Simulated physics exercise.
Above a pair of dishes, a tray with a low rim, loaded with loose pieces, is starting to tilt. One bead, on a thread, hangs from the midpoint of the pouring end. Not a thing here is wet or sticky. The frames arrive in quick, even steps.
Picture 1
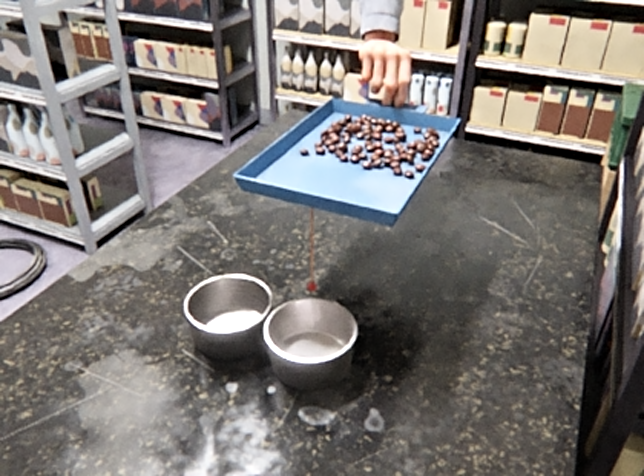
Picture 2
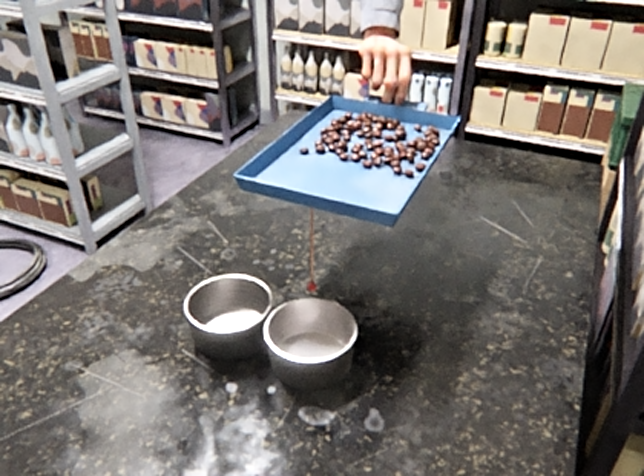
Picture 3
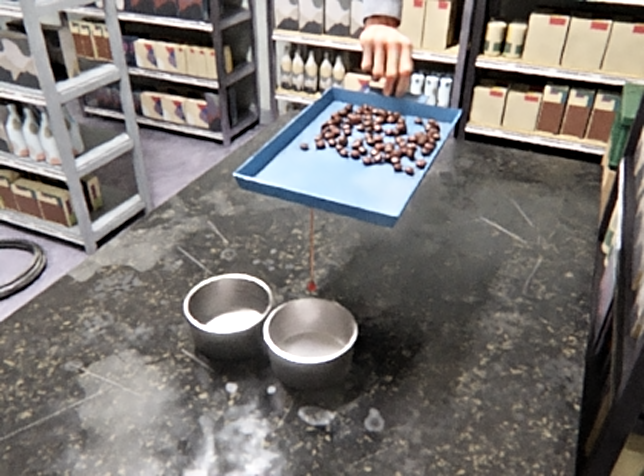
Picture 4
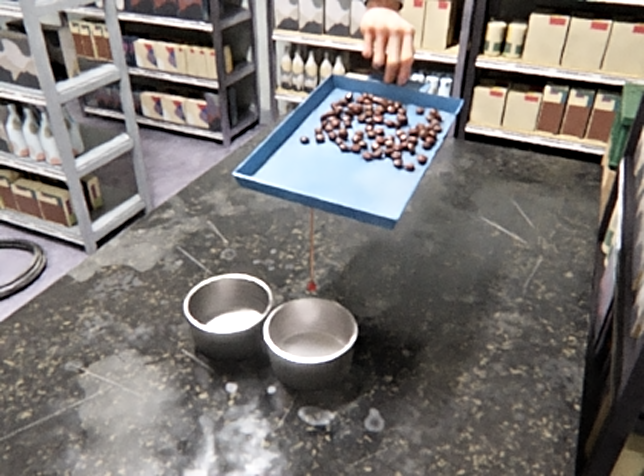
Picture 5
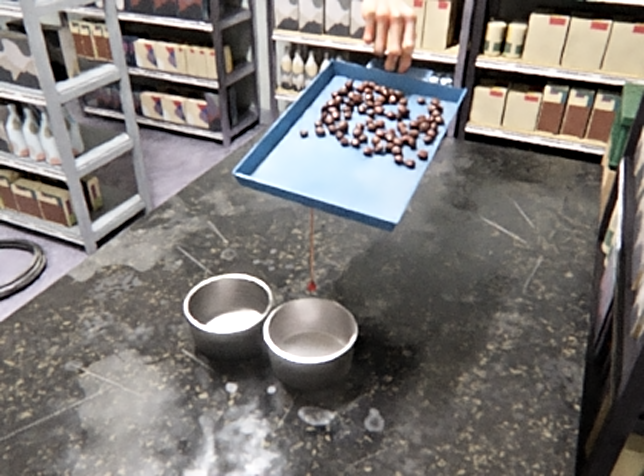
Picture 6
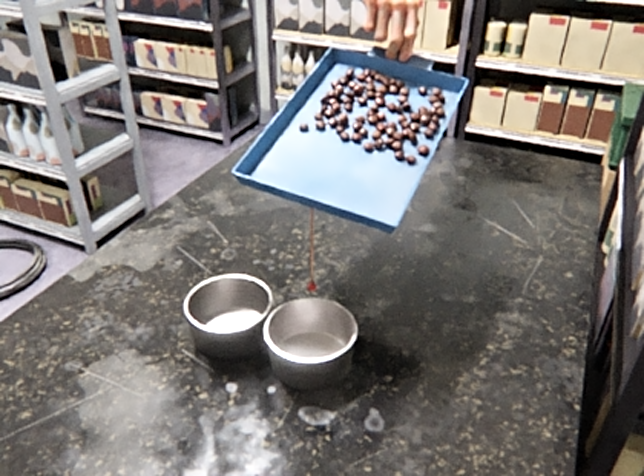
A blue tray of small brown pieces tilted gradually toward the viewer as a hand raised its far edge, its right front corner dipping slightly above two metal dishes on a dark, dusty surface.
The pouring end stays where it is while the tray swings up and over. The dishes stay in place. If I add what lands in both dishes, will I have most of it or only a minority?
You will have only a minority.
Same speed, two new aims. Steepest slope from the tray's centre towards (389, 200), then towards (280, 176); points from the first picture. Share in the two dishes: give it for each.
The first comes to 0 %, while the second comes to 50 %.
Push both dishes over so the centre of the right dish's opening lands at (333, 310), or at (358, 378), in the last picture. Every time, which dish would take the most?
The right of the pair the first time, the right of the pair the second.
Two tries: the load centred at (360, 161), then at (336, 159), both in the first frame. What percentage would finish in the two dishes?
Roughly 30 and 40 percent, in that order.
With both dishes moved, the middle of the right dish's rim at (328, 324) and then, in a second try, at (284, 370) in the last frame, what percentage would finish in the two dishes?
Around 40 % followed by around 0 %.
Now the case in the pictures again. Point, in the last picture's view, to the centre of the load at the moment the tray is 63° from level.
The load is centred about (371, 222).
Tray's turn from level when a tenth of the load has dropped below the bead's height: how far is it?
Somewhere around 70 degrees.
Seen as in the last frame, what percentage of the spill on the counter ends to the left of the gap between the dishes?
Reading: Around 0 %.
Shortly afterwards, tray tipped steeply; the bulk on the tray; near a quarter in the air.
Next, tray tipped past a quarter turn; a little on the tray; a little in the right dish; near half outside both; near a quarter in the air.
Some moments later, tray tipped past a quarter turn; near a quarter in the right dish; the bulk outside both.
In the end, tray tipped past a quarter turn; near a quarter in the right dish; none at all in the left dish; the bulk outside both.
